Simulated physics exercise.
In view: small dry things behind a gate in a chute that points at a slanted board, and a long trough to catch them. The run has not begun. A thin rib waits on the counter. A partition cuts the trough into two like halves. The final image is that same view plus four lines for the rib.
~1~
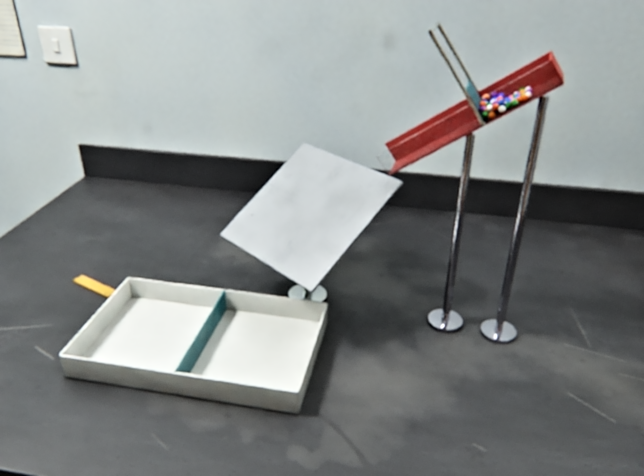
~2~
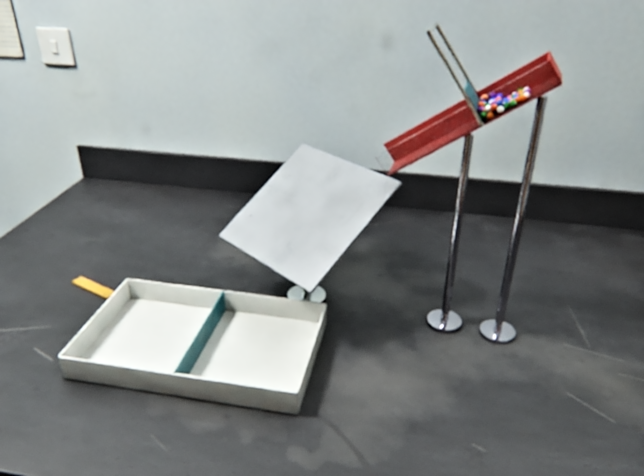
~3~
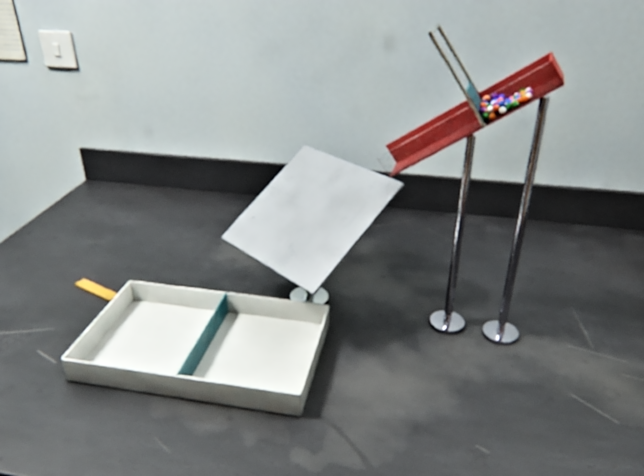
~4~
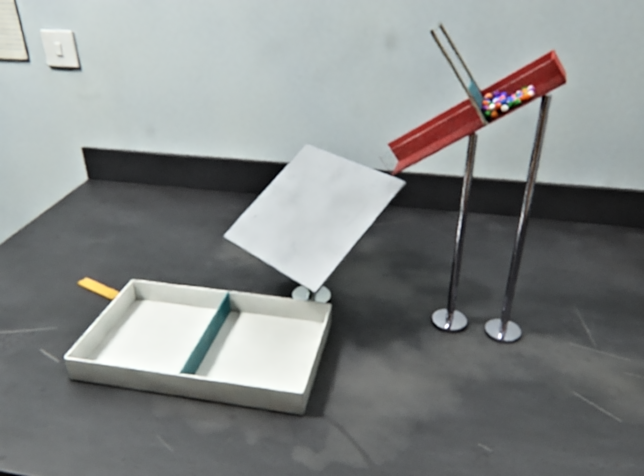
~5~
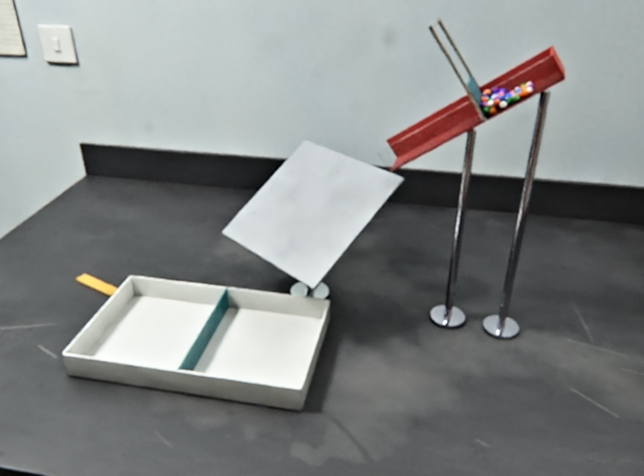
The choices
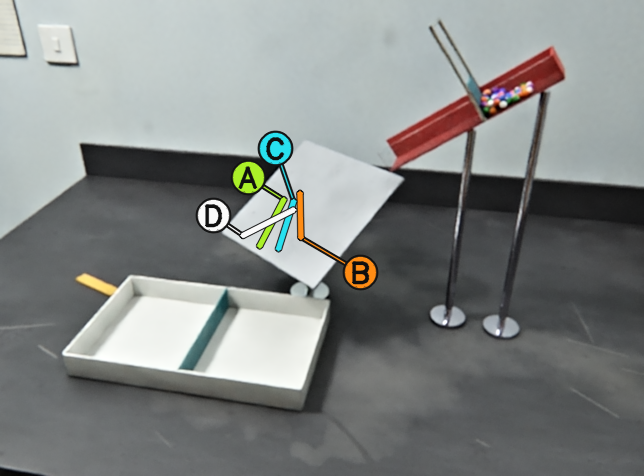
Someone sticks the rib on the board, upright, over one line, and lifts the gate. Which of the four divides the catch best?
The best line is D.
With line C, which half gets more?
More lands on the right.
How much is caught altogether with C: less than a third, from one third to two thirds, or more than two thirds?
More than two thirds.
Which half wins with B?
Right.
On the marked copy, line A from (283, 199) to (259, 246); line B from (299, 193) to (300, 237); line C from (293, 201) to (278, 248); line D from (293, 209) to (242, 235).
For line A, of what is caught, about a tenth in the left half, almost all in the right.
For line B, of what is caught, just a few in the left half, almost all in the right.
For line C, of what is caught, just a few in the left half, almost all in the right.
For line D, of what is caught, roughly two thirds in the left half, roughly a third in the right.
